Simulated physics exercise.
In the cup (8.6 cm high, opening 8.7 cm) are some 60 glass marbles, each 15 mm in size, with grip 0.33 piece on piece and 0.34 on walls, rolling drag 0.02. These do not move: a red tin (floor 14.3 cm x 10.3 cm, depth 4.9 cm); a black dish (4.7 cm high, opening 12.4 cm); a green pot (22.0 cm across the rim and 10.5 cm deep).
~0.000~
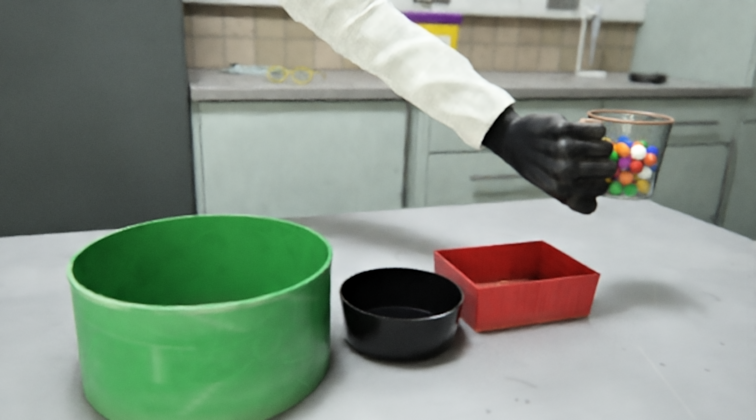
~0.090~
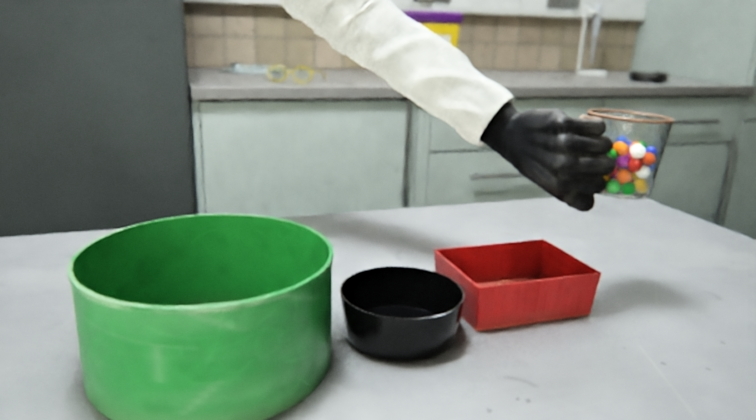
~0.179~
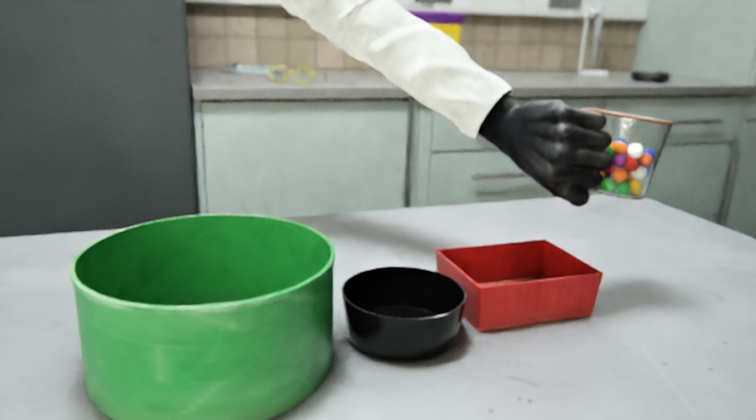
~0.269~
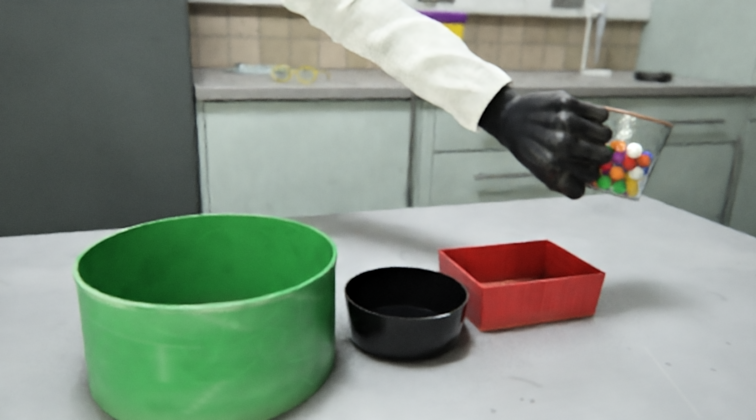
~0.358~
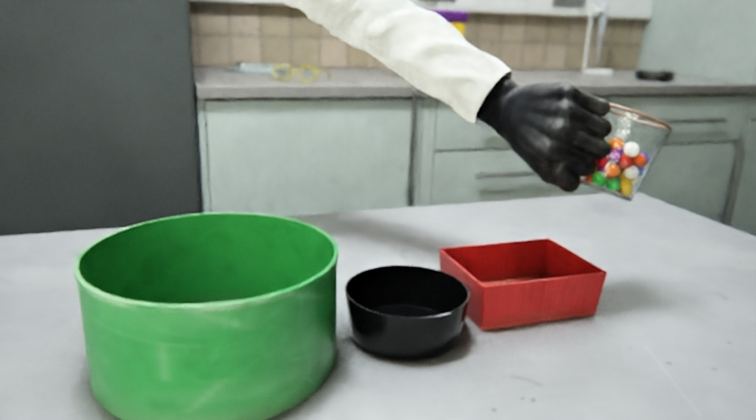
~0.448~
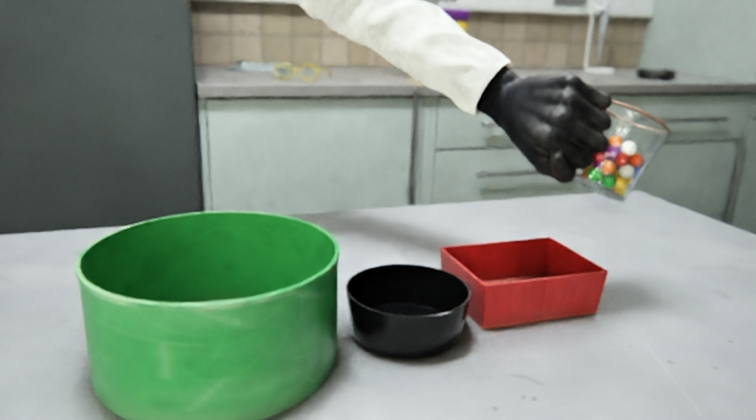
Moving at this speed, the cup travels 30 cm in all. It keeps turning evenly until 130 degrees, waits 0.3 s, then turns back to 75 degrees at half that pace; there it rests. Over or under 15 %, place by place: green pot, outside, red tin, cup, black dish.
Green pot: Under, outside: Over, red tin: Over, cup: Under, black dish: Under.
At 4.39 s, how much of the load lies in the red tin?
35 %.
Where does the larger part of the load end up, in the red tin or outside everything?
When it all settles, the bigger part is outside everything.
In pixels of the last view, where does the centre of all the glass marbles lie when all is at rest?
Middle: Approx. (530, 294).
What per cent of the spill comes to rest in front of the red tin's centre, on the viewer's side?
Around 60 percent.
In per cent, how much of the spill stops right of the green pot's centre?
Near 100 in a hundred.
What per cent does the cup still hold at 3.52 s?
About 0 per cent is still there.
Then, at 1.63 s, tilt 111 degrees; outside 30 %, red tin 5 %, cup 35 %, in the air 25 %; middle of all pieces near (581, 226).
Then, at 2.62 s, tilt 119 degrees; outside 65 %, red tin 35 %; middle of all pieces near (611, 279).
Then, at 3.52 s, tilt 87 degrees; outside 65 %, red tin 35 %; middle of all pieces near (580, 286).
Then, at 4.39 s, tilt 75 degrees; outside 65 %, red tin 35 %; middle of all pieces near (571, 292).
At rest (4.6 s), green pot 0 %, outside 65 %, red tin 35 %, cup 0 %, black dish 0 %.
